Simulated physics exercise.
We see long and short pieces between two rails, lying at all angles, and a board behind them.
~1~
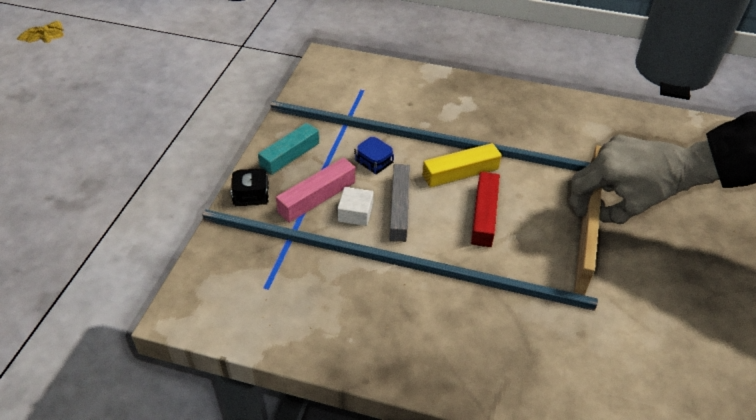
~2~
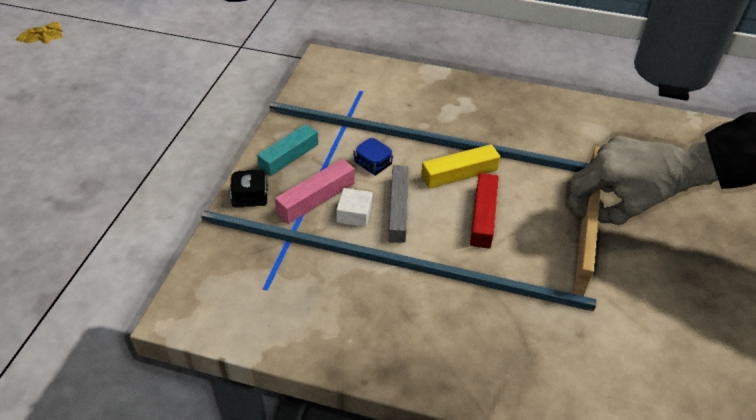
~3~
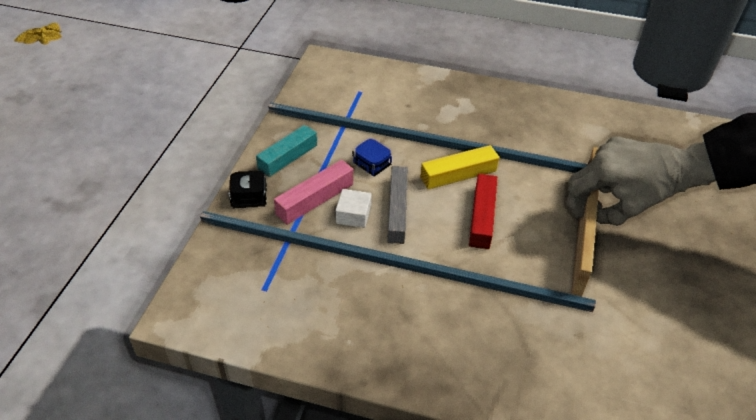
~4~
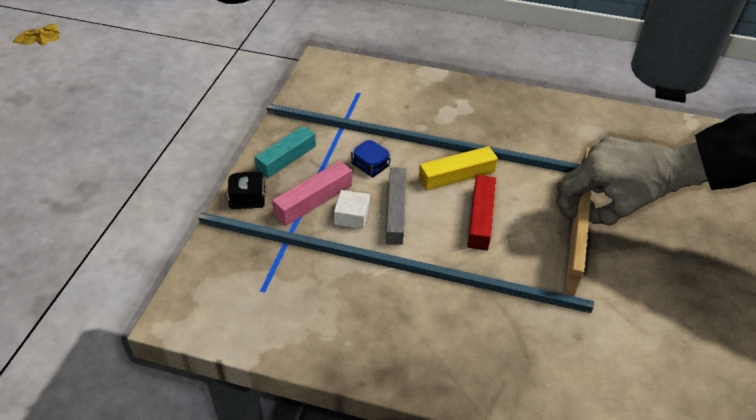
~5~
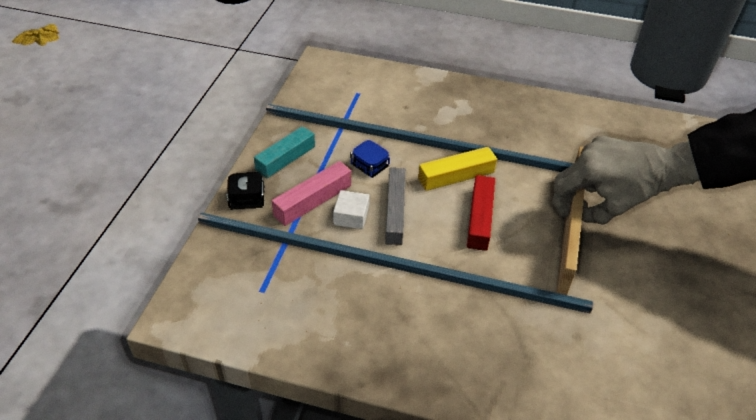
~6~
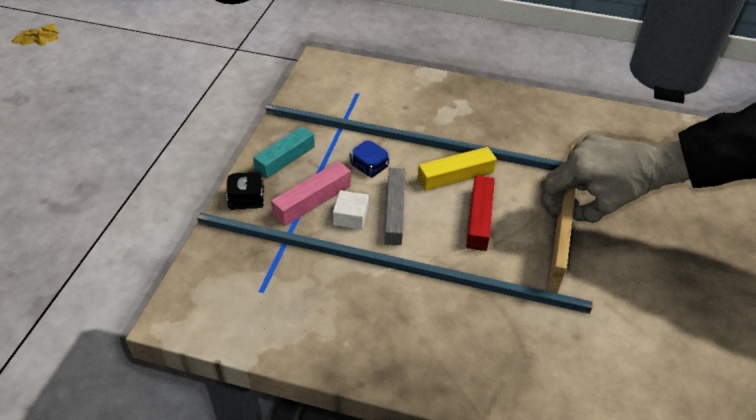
A gloved hand held a wooden board upright at the right end of two rails, then slid it a short way left toward the scattered colored blocks, which stayed where they lay.
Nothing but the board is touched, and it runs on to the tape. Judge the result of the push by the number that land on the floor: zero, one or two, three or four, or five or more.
The count that comes down will most likely be a single one or two.
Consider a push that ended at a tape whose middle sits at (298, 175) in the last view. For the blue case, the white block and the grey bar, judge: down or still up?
Observed: Blue case not toppled; white block not toppled; grey bar not toppled.
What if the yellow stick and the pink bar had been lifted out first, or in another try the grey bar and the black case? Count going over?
0 and 0.
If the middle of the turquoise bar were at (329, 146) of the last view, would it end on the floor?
I reckon from there it stays aboard.
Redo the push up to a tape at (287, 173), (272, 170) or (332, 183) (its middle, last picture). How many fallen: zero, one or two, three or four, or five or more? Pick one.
In turn: Three or four; 5 or more; not one.
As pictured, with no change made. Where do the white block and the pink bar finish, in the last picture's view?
Look around (249, 207) for the first and around (242, 177) for the second.
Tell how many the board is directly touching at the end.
Tally at the end: 2.
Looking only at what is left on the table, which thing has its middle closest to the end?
That's the turquoise bar.
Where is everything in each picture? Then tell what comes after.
The first frame shows black case (250, 188); turquoise bar (289, 148); pink bar (317, 190); board (590, 217); tape (321, 176).
The second frame shows turquoise bar (288, 150); blue case (374, 157).
The third frame shows pink bar (315, 191); yellow stick (460, 167).
The fourth frame shows black case (246, 191); red stick (482, 212).
The fifth frame shows turquoise bar (285, 152); board (574, 218).
The sixth frame shows black case (245, 191); turquoise bar (285, 152); pink bar (312, 193); board (565, 216); tape (316, 179).
A little later, none off yet; black case at rest near (245, 191); turquoise bar at rest near (285, 152); pink bar at rest near (312, 193).
Next, none off yet; black case moving near (237, 188); turquoise bar moving near (278, 149); pink bar shifted a little near (276, 184).
When it is over, the number that fall off is one or two; down, black case.
